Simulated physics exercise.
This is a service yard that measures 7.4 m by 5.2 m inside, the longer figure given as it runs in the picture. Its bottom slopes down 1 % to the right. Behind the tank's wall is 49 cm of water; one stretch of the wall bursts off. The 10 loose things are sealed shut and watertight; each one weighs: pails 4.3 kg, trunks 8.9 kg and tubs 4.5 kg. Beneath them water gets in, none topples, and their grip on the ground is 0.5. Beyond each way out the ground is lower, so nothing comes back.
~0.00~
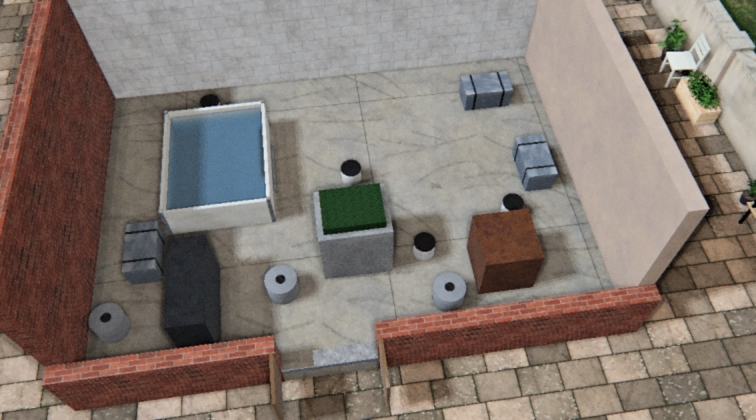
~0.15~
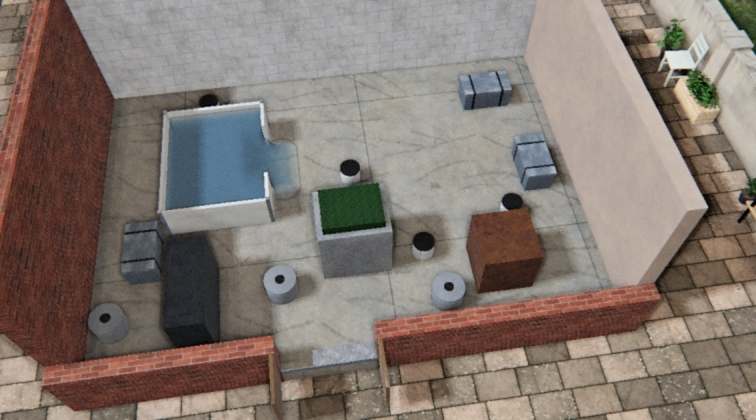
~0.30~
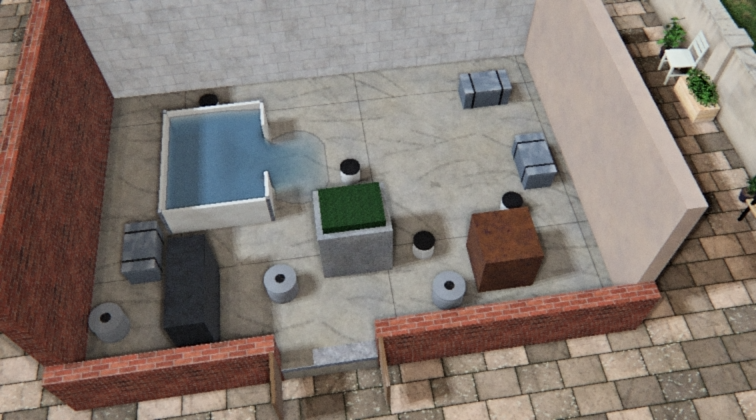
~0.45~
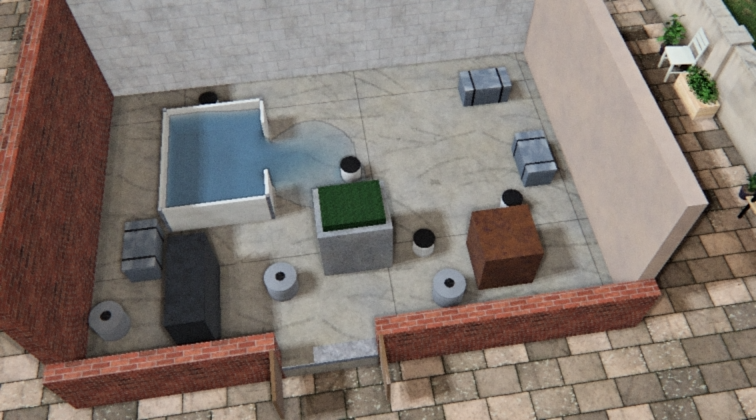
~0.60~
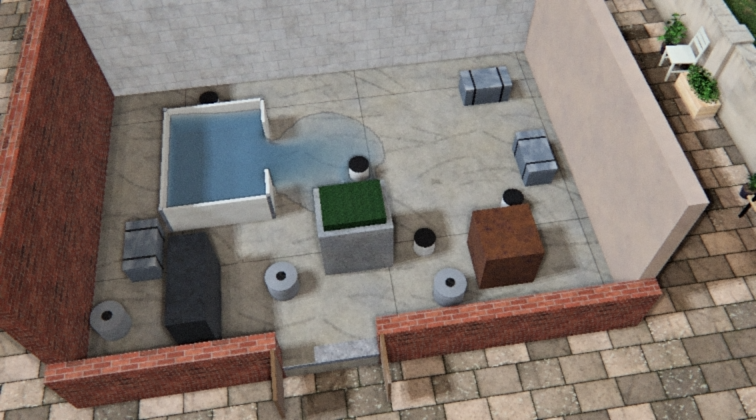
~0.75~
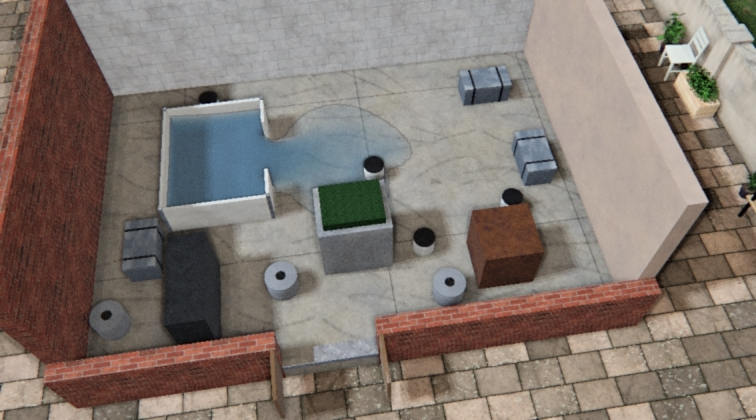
In the video, part of the right wall of a raised water tank in a walled yard opens, and water spreads rightward across the paved floor, reaching a small black-topped white pail and shifting it a short way right.
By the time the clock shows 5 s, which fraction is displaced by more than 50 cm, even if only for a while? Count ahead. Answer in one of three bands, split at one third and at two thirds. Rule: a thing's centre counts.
Under a third.
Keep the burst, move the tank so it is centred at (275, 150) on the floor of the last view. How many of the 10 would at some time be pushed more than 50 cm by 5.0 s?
Then 3.
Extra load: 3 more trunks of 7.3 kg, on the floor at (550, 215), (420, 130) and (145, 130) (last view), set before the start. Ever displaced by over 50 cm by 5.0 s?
Result, one by one: Exceeded, exceeded and not exceeded.
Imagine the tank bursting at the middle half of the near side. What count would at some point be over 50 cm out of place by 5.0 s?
That would give 4.
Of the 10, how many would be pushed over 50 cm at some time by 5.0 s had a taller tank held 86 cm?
The count would be 4.
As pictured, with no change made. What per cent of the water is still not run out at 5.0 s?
Around 100 % of the water.
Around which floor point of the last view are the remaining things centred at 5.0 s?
(378, 226).
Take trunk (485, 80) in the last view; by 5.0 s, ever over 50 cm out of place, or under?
Well, that one comes out beyond the limit.
After 1.1 s 1 of 10 are over 50 cm from their spots; 0 afloat.
After 2.2 s 1 of 10 are over 50 cm from their spots; 0 afloat.
After 3.5 s 2 of 10 are over 50 cm from their spots; 3 afloat.
After 5.0 s 2 of 10 are over 50 cm from their spots, and 3 have been at some point; 3 afloat.
